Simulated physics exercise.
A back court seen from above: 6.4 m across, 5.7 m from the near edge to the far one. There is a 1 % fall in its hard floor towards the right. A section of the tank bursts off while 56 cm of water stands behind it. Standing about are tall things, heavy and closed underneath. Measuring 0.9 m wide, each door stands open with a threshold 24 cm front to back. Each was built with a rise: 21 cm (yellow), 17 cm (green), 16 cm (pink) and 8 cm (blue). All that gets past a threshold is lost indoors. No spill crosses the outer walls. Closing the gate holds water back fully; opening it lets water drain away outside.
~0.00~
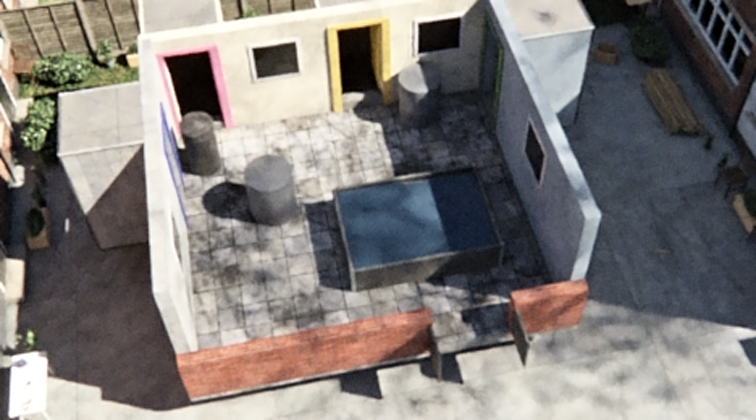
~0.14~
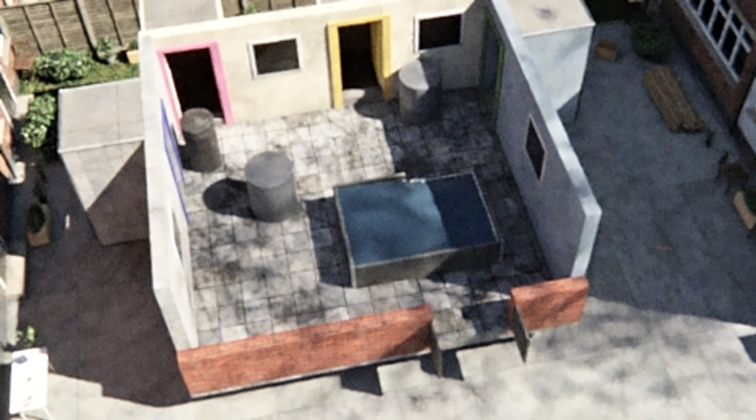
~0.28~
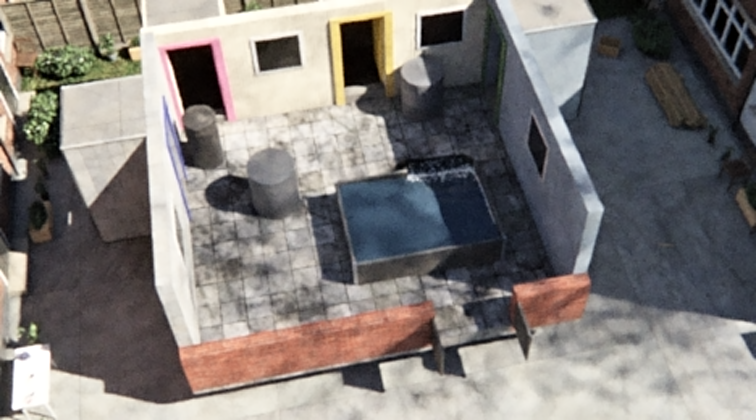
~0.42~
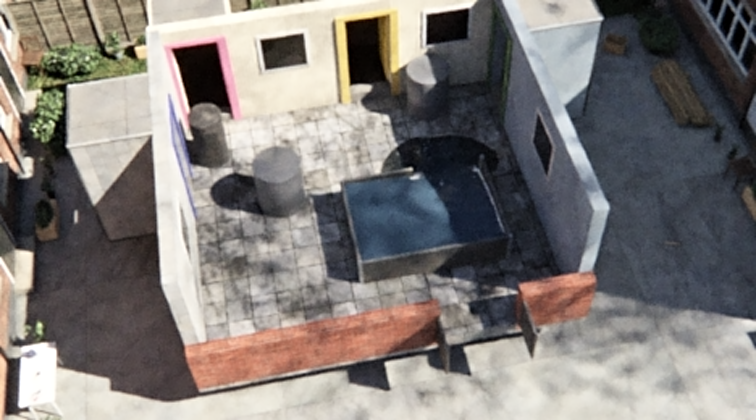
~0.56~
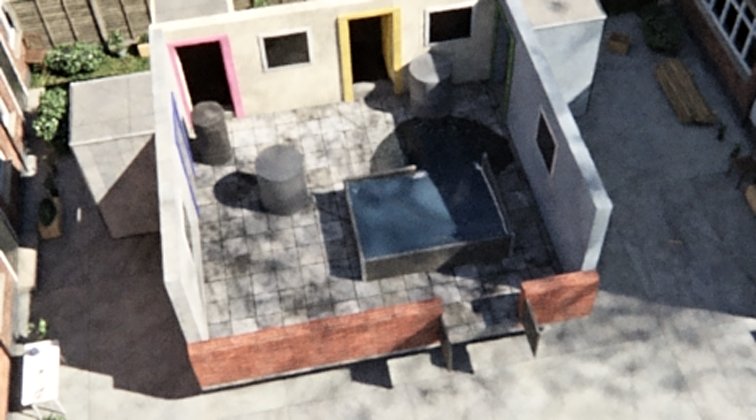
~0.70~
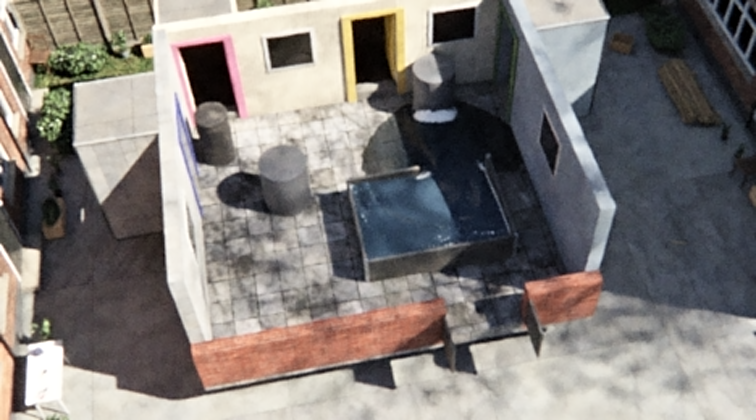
In a walled back court seen from above, water broke out of the far side of a dark tank, and a dark wet patch spread across the paving towards the back wall, reaching a grey drum.
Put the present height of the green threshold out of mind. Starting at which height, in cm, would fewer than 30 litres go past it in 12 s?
Starting at roughly 32 cm.
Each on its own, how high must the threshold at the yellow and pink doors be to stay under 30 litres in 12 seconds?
You'd want about 18 centimetres at yellow and about 11.5 centimetres at pink.
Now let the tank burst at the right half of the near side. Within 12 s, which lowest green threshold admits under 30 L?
Some 11.0 cm.
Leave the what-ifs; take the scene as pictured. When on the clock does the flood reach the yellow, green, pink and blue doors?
Times: Yellow 1.0 s, green 0.9 s, pink 2.4 s, blue 3.8 s.
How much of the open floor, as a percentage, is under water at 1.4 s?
Approximately 20 % of it.
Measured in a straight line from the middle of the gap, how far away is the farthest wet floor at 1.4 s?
Near 3.0 m, more or less.
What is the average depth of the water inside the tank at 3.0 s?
Around 27 centimetres.
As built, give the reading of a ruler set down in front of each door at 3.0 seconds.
Centimetres: Yellow = 20, green = 37, pink = 3, blue = 0.
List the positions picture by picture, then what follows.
The tank at (416, 219) is whole and still, 56 cm deep; the green door at (491, 78) is dry, in the first frame.
The gap is on the far side, the front 0.3 m out at a hidden place; the back of the tank holds 56 cm, in the second frame.
The front is at (403, 166), 0.7 m from the gap on the far side; 1.0 m2 of floor is wet, 56 cm left at the back, in the third frame.
The gap is on the far side, the front 1.3 m out at (412, 143); the back of the tank holds 56 cm, in the fourth frame.
The gap is on the far side, the front 1.8 m out at (415, 121); the back of the tank holds 55 cm, in the fifth frame.
The front is at (408, 108), 2.2 m from the gap on the far side; 4.3 m2 of floor is wet, 49 cm left at the back; the green door at (505, 68), 2.5 m from the gap, is still 0.5 m from the nearest water, in the sixth frame.
After 1.4 s water covers 20 % of the floor, deepest (48 cm) near (490, 83); 17 cm at the green door, 0 litres in over its 17 cm threshold.
After 3.0 s water covers 35 % of the floor, deepest (38 cm) near (492, 89); 37 cm at the green door, 113 litres in over its 17 cm threshold.
After 12.0 s water covers 100 % of the floor, deepest (11 cm) near (471, 309); 9 cm at the green door, 201 litres in over its 17 cm threshold.
At the green door as built, the water arrived by 1.0 s and peaked near 37 cm at 2.8 s.
Run again over the same 12 s with other heights there, 53 litres in over 28.5 cm, 5 litres over 38.5 cm. The limit of 30 litres is kept from about 32 cm up.
